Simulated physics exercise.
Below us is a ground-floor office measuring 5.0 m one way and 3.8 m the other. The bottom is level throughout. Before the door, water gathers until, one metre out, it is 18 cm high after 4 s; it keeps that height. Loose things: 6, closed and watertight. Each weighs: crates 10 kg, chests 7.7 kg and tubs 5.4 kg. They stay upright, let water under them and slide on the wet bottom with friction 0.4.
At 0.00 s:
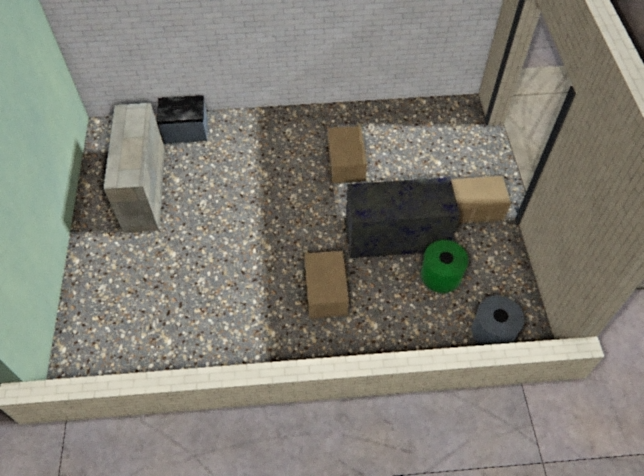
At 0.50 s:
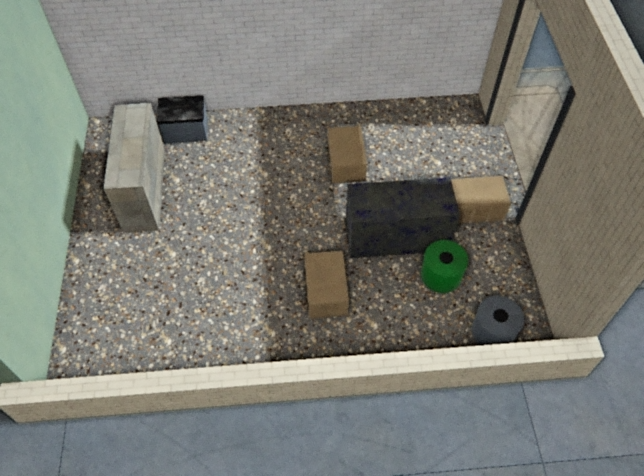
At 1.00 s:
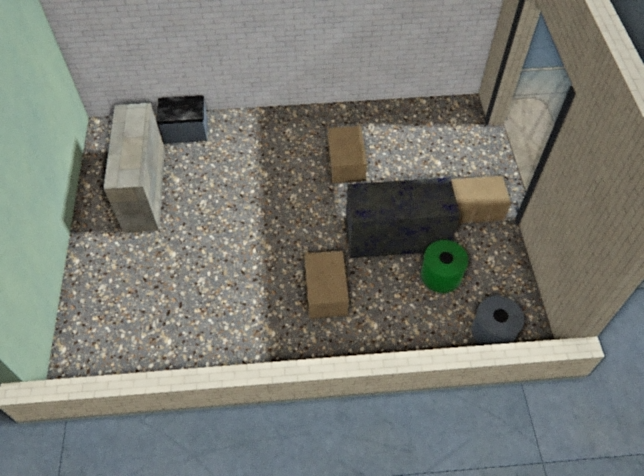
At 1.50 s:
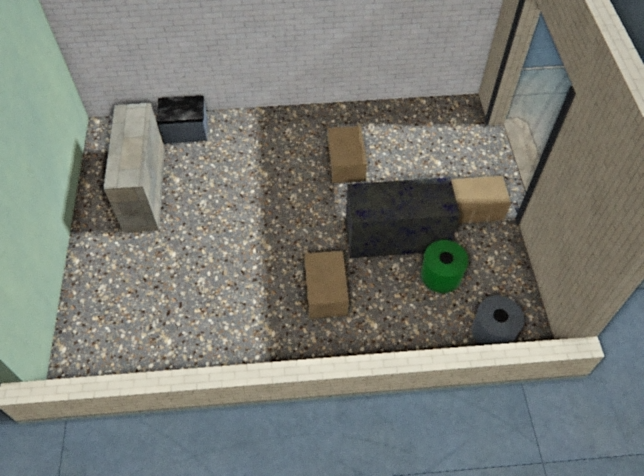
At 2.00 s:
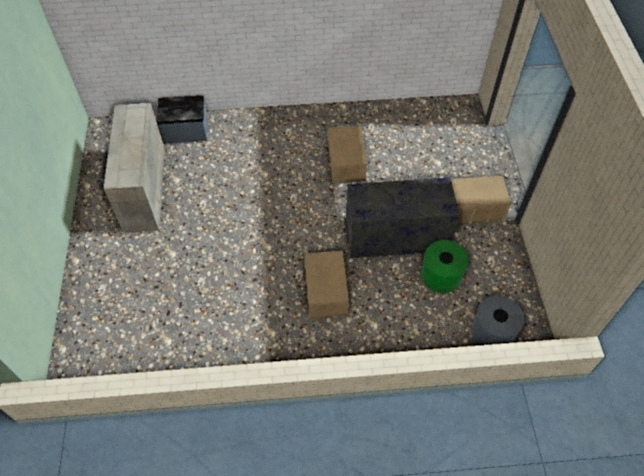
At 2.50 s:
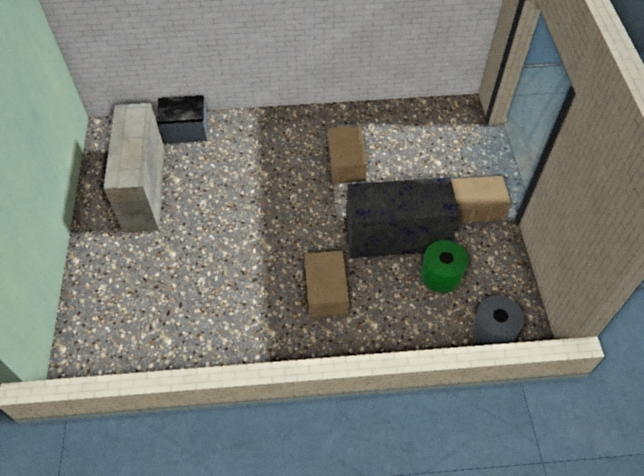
To begin with, brown boxes, a dark block, a green tub and a grey tub sit on a speckled floor inside a walled room, with dry paving outside. Bluish water then covers the paving and spreads in through the doorway at right onto the floor's edge, while the objects stay still.
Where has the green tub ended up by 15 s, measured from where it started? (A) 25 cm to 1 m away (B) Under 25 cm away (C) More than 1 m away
25 cm to 1 m away.
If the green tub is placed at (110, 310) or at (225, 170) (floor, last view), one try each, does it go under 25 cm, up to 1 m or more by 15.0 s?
Respectively, it shifts somewhat and ends up distant.
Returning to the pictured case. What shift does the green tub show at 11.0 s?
Some 10 cm from the start.
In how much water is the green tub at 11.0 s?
About 3 cm.
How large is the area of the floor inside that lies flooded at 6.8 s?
My estimate is roughly 13 m2.
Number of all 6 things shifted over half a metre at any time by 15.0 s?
6.
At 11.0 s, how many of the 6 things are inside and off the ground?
Total: 3.
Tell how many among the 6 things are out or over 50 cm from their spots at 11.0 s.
By that point, 4.
After 3.5 s the green tub is near (446, 258), 0.0 m from its start, aground; 0 afloat.
After 6.8 s the green tub is near (438, 264), 0.1 m from its start, aground; 1 afloat.
After 11.0 s the green tub is near (438, 264), 0.1 m from its start, aground; 3 afloat.
After 15.0 s the green tub is near (511, 291), 0.7 m from its start, afloat; 6 afloat.
